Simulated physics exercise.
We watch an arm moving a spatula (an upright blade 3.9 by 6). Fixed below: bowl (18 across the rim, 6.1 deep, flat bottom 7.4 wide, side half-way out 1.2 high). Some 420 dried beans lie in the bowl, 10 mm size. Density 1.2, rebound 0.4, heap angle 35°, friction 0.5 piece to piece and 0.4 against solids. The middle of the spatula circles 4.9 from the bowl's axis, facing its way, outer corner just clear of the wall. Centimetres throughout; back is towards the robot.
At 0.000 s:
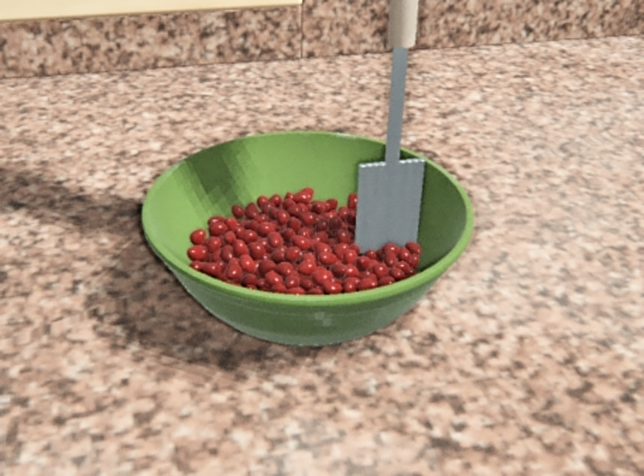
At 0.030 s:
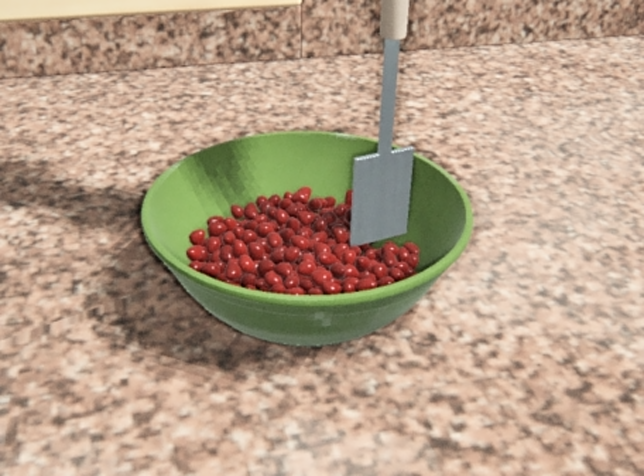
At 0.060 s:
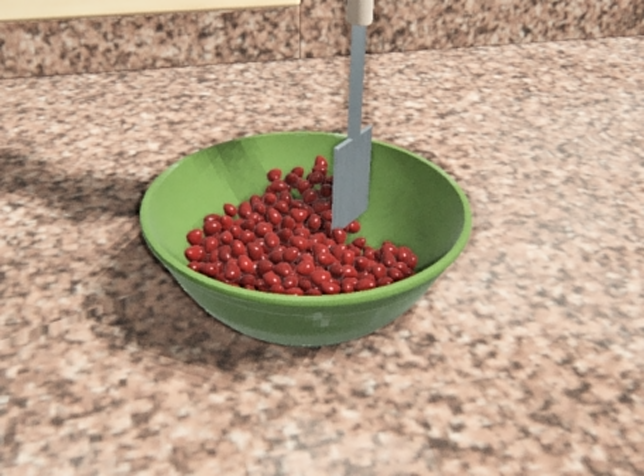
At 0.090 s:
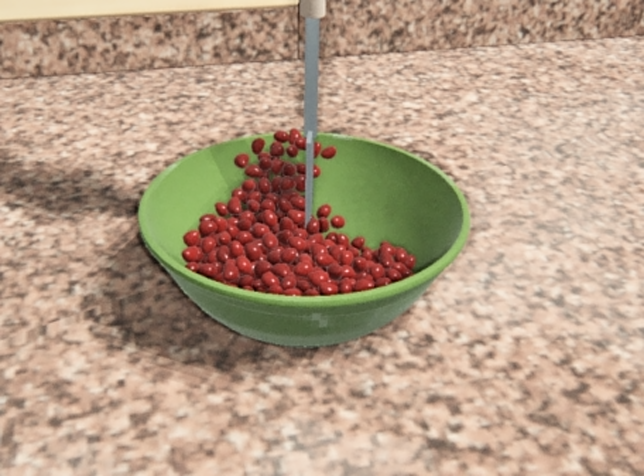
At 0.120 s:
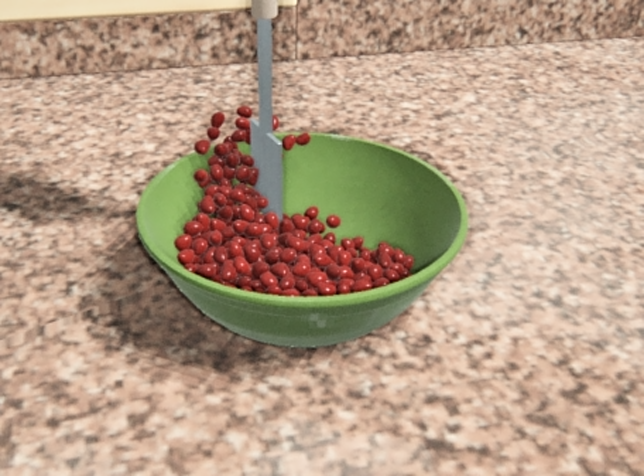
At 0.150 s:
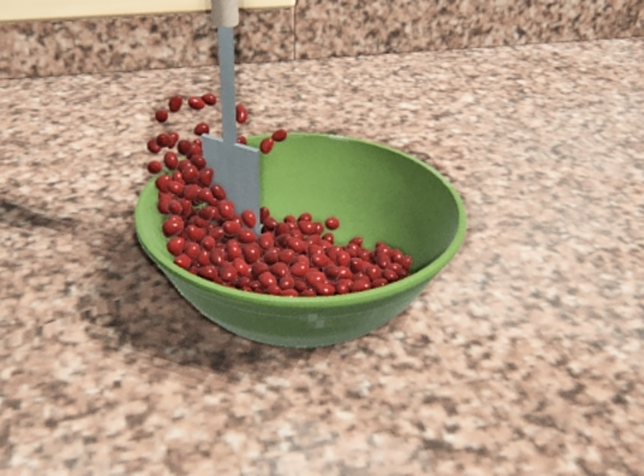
To begin with, a flat spatula stands at the right side of a green bowl of small red beans on a speckled counter. The blade sweeps around the back toward the left, turning as it goes and pushing beans up the wall. By the end, several beans are in the air above the left rim.
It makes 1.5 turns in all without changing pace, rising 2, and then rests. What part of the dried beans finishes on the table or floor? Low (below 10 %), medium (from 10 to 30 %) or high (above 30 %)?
A medium share, from 10 to 30 %, ends on the table or floor.
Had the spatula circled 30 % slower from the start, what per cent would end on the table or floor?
In that case some 10 per cent.
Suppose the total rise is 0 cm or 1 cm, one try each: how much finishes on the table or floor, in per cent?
Some 35 and 30 per cent.
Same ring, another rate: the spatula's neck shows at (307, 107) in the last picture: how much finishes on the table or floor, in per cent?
About 5 per cent.
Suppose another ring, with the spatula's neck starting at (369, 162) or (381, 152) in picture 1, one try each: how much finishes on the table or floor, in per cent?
About 15 and 25 per cent.
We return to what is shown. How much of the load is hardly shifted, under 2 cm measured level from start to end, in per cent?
About 50 per cent.
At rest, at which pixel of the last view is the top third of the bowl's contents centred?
At about (311, 263).
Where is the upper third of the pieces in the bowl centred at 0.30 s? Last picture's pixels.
Around (356, 276).
By 0.30 s, 289° round, highest piece 9 above the table; 365 in the bowl, 18 on the table or floor, 38 in flight or on the tool.
By 0.44 s, 82° round, highest piece 7 above the table; 349 in the bowl, 65 on the table or floor, 7 in flight or on the tool.
By 0.72 s, 180° round, highest piece 5 above the table; 349 in the bowl, 72 on the table or floor.
By 1.42 s, 180° round, highest piece 5 above the table; 349 in the bowl, 72 on the table or floor.
Final count, 349 in the bowl, 72 on the table or floor. That is 17 % on the table or floor.
